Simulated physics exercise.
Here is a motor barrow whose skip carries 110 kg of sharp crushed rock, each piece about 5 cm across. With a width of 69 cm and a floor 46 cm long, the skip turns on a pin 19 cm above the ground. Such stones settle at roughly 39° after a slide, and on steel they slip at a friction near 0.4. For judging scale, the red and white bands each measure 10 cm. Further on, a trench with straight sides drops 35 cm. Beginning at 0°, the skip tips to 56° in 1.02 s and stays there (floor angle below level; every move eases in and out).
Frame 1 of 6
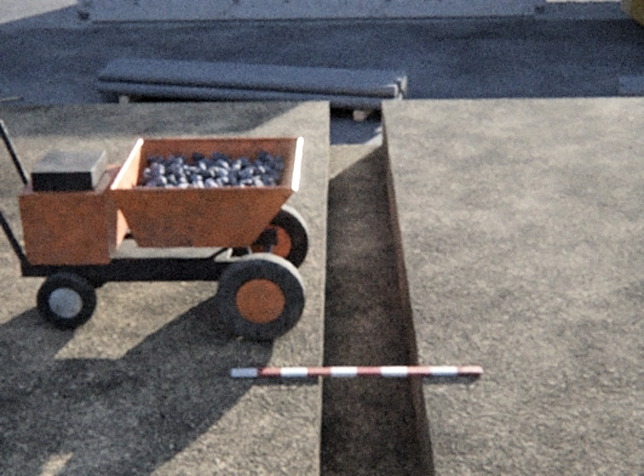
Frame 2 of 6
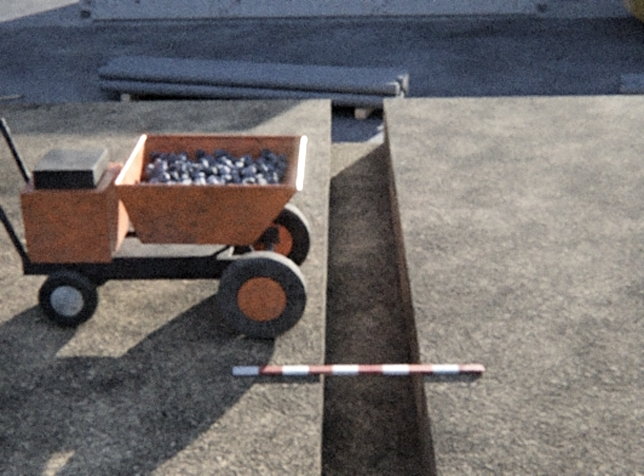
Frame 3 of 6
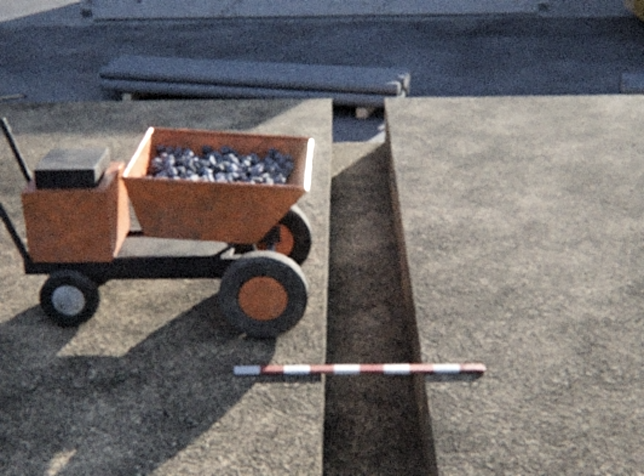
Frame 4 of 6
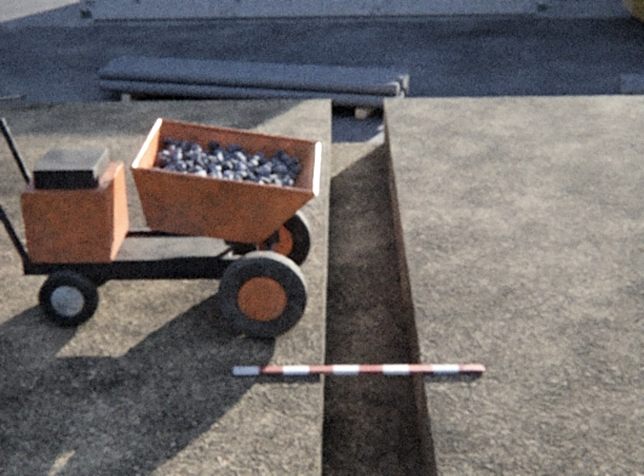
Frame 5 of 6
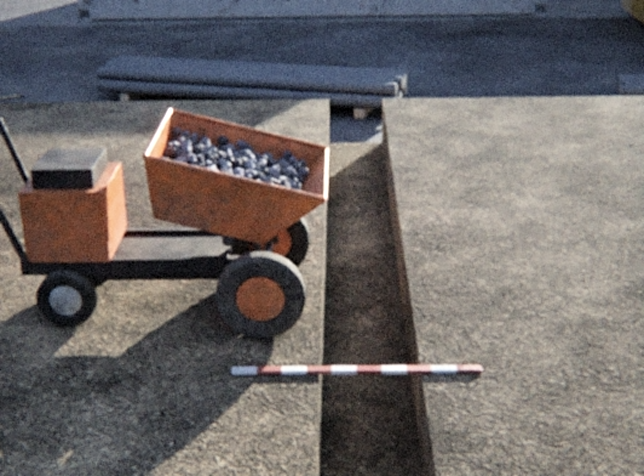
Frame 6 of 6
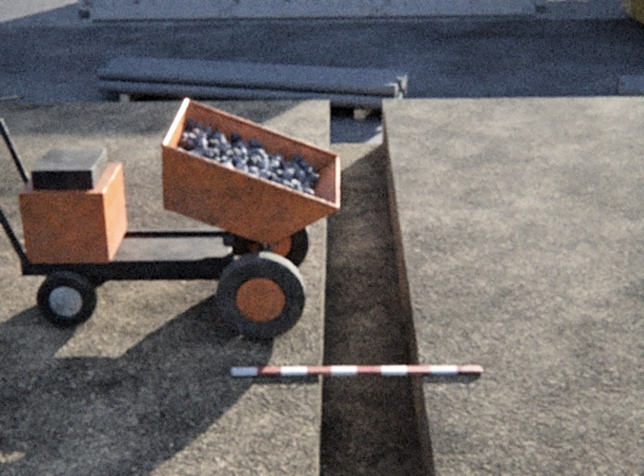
Orange motor barrow standing beside a straight-sided trench, its skip of dark crushed rock tilting steadily forward to the right.
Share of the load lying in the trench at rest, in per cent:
10 per cent.
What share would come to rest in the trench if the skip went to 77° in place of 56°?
Some 60 in a hundred, I'd say.
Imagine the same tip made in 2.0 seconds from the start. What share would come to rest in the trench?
Around 5 per cent would end in the trench.
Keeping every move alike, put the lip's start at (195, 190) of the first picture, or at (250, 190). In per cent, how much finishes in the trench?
10 %, then 15 %.
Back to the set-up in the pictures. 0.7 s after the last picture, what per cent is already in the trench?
Some 0 per cent.
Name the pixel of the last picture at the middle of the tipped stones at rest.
Resting centre: About (399, 372).
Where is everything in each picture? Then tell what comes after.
In the first frame, the skip is at 0°, its lip at (295, 189); the top of the load is at (208, 170).
The second frame shows lip at (299, 188), floor tilted 1°, highest stones at (194, 167).
In the third frame, the skip is at 4°, its lip at (307, 189); the top of the load is at (182, 161).
The fourth frame shows lip at (316, 194), floor tilted 9°, highest stones at (181, 153).
The fifth frame shows lip at (326, 200), floor tilted 15°, highest stones at (184, 145).
The sixth frame shows lip at (338, 209), floor tilted 21°, highest stones at (192, 136).
Then, 0.3 s after the last picture the floor is at 47°, 100 % in the skip; the foremost stones are at (347, 225).
Then, 0.7 s after the last picture the floor is at 56°, 99 % in the skip, 1 % in the trench; the foremost stones are at (395, 253).
Then, 1.0 s after the last picture the floor is at 56°, 91 % in the skip, 5 % in the trench, 4 % past the trench; the foremost stones are at (448, 309).
Then, 3.0 s after the last picture the floor is at 56°, 85 % in the skip, 10 % in the trench, 5 % past the trench; the foremost stones are at (460, 301).
